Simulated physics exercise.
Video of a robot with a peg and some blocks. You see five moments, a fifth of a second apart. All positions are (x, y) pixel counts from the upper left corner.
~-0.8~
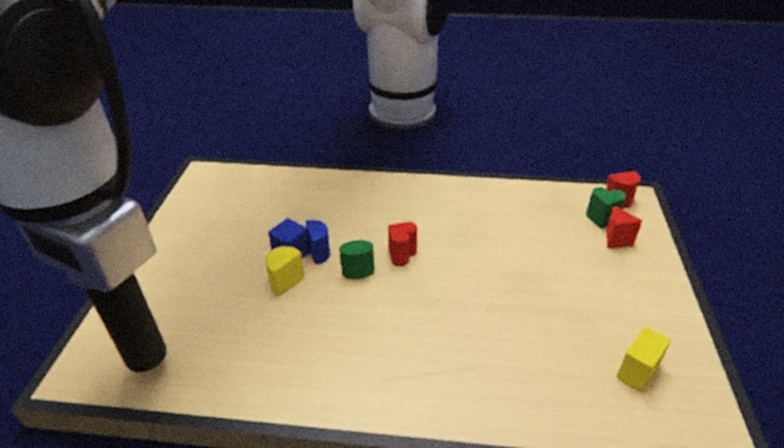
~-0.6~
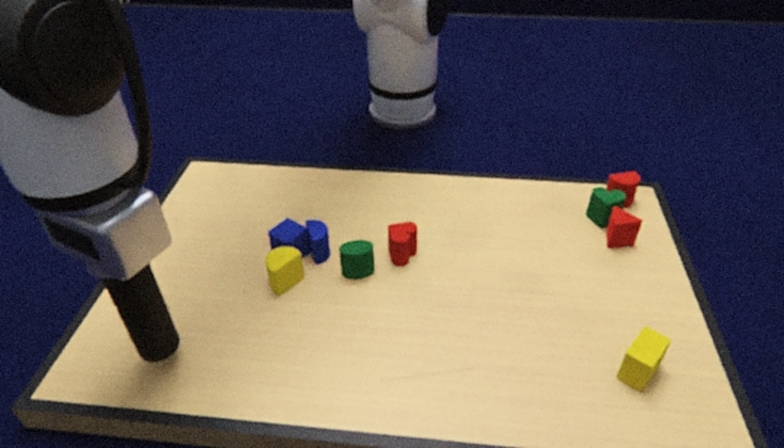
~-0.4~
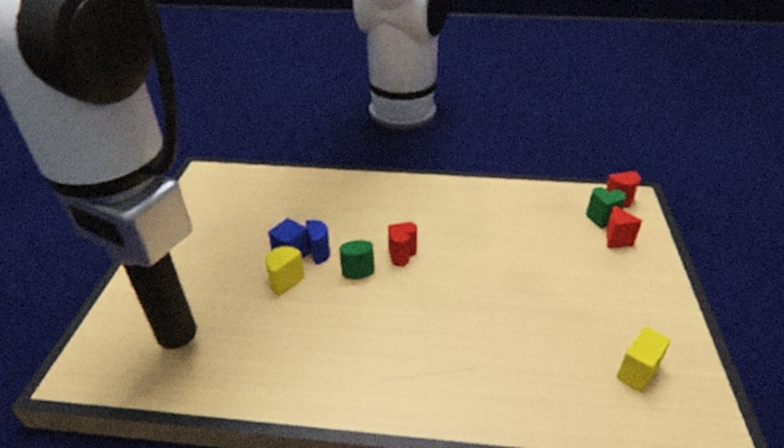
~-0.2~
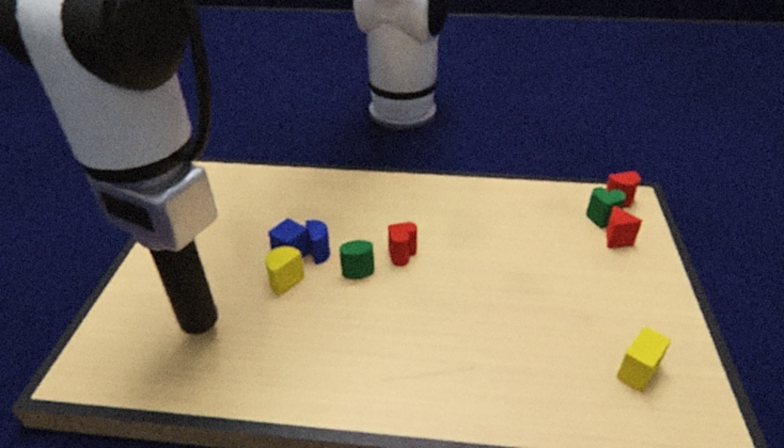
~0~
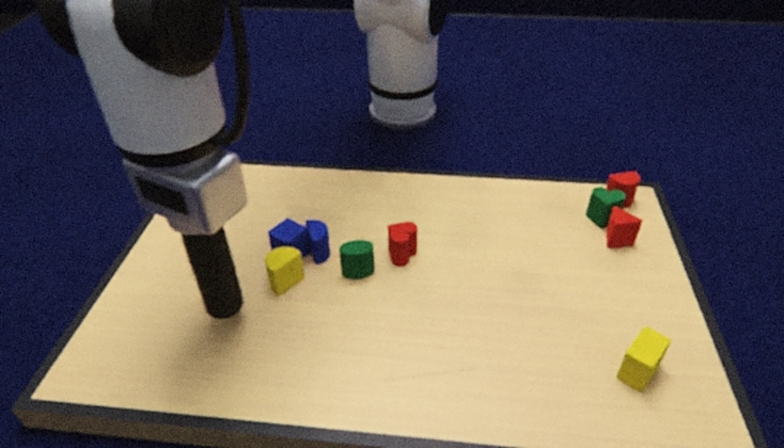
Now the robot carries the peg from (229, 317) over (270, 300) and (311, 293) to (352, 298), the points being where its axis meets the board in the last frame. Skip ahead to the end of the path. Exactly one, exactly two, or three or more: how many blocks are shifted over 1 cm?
My guess is one.
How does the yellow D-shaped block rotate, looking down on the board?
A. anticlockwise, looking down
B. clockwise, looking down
The correct letter is A.
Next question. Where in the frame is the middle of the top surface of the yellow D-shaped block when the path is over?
The top centre is at (307, 245).
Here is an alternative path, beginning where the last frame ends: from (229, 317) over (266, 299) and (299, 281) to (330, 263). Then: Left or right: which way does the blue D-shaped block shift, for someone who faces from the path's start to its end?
Towards the left-hand side.
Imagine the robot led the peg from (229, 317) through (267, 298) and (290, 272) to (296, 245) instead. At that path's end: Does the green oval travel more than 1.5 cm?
No, I don't think so.
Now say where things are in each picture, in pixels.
Tip of the peg (147, 357), middles of tops, yellow D-shaped block (281, 257), blue square (287, 230), green oval (356, 247), in the first frame.
Peg (160, 347), nothing pushed, in the second frame.
Peg (177, 335), nothing pushed, in the third frame.
Peg (199, 321), nothing pushed, in the fourth frame.
Peg (225, 306), yellow D-shaped block (281, 257), blue square (287, 230), green oval (356, 247), in the fifth frame.
The first path, step by step. One third of the way, peg (269, 289); yellow D-shaped block (288, 252), turned 15° anticlockwise.
Two thirds of the way, peg (311, 282); yellow D-shaped block (307, 245), turned 75° anticlockwise; blue square (288, 226).
At the end, peg (351, 287); yellow D-shaped block (307, 245), turned 75° anticlockwise; blue square (288, 226); green oval unmoved.
